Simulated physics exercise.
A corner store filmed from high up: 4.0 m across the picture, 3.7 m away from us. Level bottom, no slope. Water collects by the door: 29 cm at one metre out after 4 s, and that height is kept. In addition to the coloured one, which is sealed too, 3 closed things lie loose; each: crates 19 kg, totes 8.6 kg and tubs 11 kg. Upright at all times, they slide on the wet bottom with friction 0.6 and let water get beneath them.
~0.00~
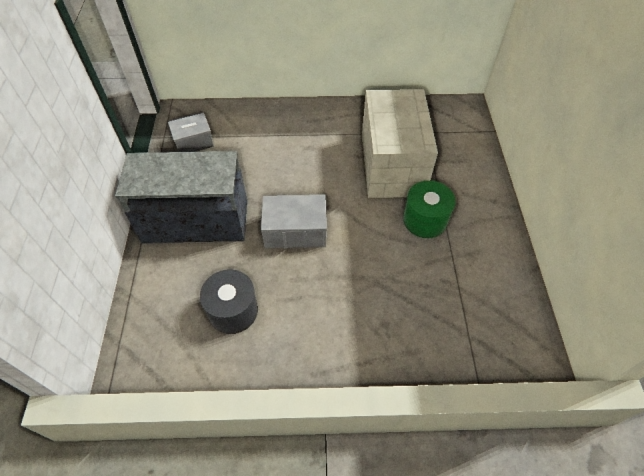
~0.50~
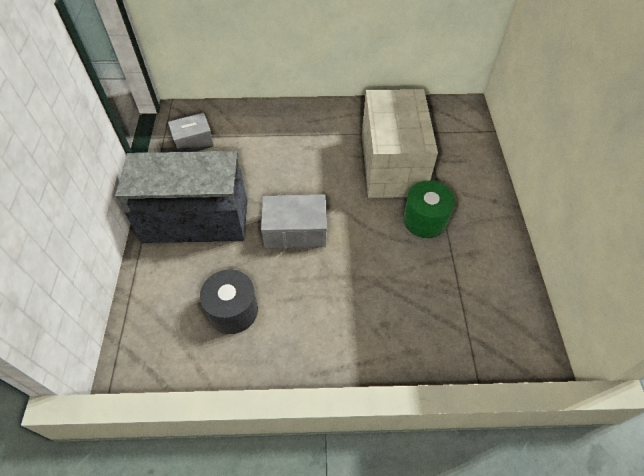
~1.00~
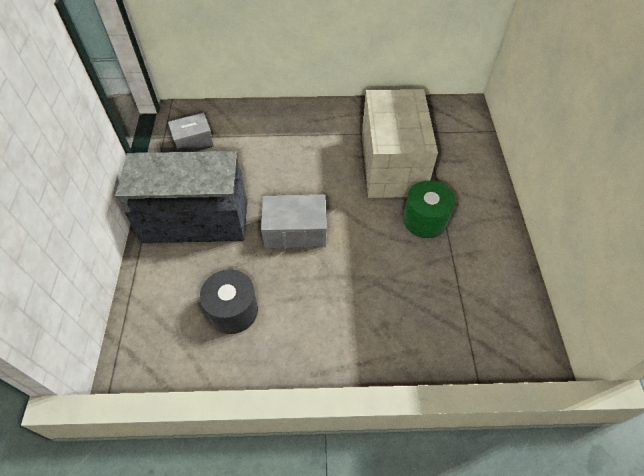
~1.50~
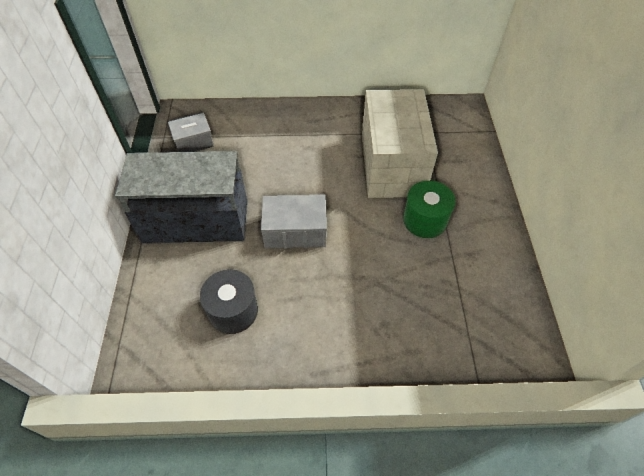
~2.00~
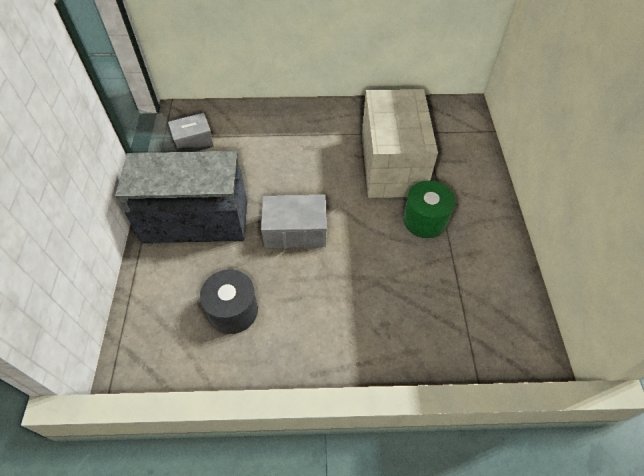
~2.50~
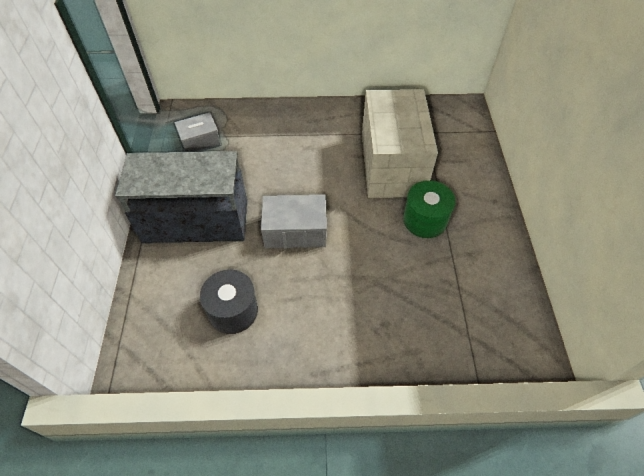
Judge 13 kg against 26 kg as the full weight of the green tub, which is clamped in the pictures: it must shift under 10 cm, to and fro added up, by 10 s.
The heavier one is needed and sufficient.
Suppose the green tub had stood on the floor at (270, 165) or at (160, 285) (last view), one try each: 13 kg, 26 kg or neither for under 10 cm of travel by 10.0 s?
For the first start neither one suffices; for the second the lighter one suffices.
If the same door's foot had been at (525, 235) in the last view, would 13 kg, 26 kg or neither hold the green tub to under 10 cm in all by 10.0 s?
Then no mass works.
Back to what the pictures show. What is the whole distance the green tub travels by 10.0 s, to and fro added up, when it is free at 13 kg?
Adding it all up, something like 150 cm.
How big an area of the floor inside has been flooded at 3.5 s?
Wet area: Approx. 3.0 m2.
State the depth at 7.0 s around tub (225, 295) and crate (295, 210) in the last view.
1 and 4 cm.
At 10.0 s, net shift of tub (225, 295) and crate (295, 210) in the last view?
They sit 30 cm and 20 cm away, in the order given.
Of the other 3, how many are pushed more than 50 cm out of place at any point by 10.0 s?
My count gives 1.
After 3.5 s the green tub would be 0 cm from its start with 13 kg and 0 cm from its start with 26 kg; 0 cm of water round it then.
After 4.5 s the green tub would be 0 cm from its start with 13 kg and 0 cm from its start with 26 kg; 3 cm of water round it then.
After 7.0 s the green tub would be 3 cm from its start with 13 kg and 0 cm from its start with 26 kg; 8 cm of water round it then.
After 10.0 s the green tub would be 147 cm from its start with 13 kg and 0 cm from its start with 26 kg; 12 cm of water round it then.
